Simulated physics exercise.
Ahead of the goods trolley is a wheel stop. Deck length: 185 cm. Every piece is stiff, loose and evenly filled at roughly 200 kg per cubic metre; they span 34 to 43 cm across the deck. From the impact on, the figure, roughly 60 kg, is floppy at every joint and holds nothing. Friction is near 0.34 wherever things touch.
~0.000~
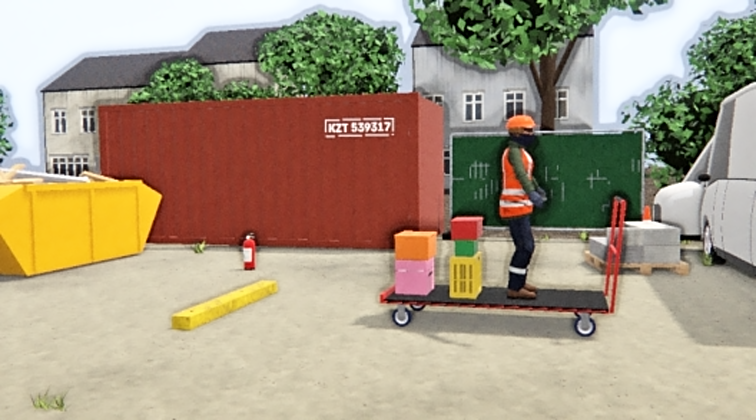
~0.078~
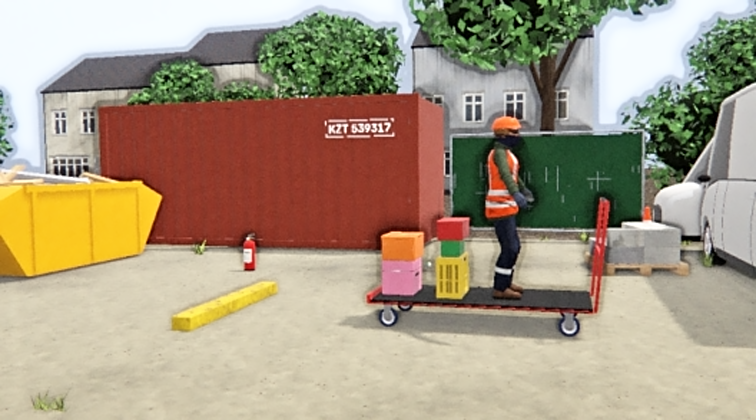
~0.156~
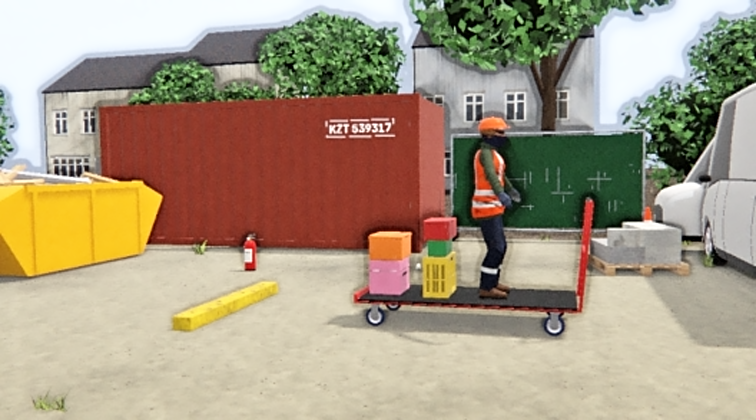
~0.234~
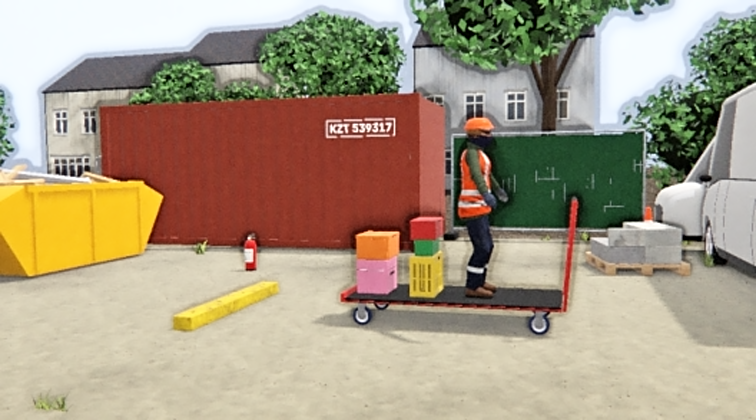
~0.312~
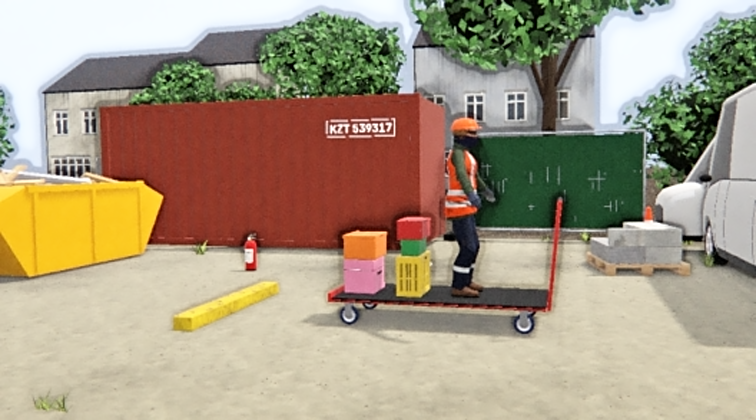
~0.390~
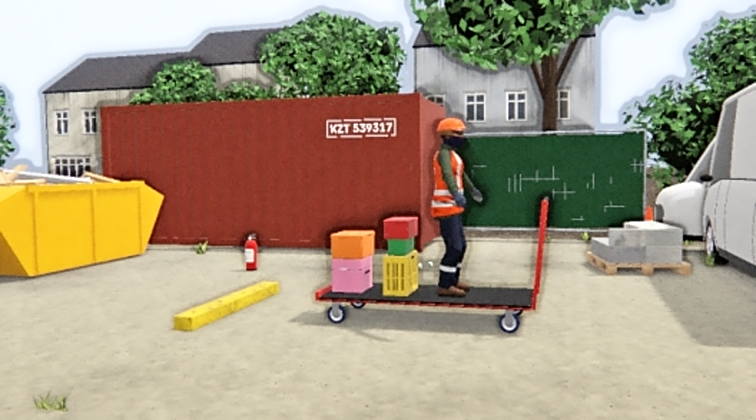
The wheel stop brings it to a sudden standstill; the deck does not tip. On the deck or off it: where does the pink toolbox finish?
In the end the pink toolbox stays on.
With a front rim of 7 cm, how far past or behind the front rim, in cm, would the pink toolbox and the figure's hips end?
In that case pink 20 behind, hips 50 behind.
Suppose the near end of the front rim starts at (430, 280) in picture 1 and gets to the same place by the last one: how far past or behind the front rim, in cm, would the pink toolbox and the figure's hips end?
In that case pink 100 past, hips 30 past.
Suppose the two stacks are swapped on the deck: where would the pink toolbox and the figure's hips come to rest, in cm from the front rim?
In that case pink 40 behind, hips 40 behind.
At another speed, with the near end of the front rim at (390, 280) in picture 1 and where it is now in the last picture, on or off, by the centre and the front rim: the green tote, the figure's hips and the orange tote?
Then green off, hips on, orange off.
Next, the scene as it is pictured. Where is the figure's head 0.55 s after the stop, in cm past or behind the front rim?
Some 60 cm behind it.
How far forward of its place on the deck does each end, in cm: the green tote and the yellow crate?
About: Green 95, yellow 25.
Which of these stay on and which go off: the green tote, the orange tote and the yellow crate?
In the end: Green off, orange off, yellow on.
The wheels strike at 1.04 s.
After 1.29 s the pink toolbox is 17 cm behind the rim, tilted 5°, near (248, 269) in the last picture's view.
After 1.59 s the pink toolbox is 18 cm behind the rim, tilted 0°, near (249, 270) in the last picture's view.
After 2.04 s the pink toolbox is 17 cm behind the rim, tilted 0°, near (248, 270) in the last picture's view.
Final state at 4.5 s, past the rim, red tote, orange tote and green tote; behind it, pink toolbox, yellow crate and the figure's hips.
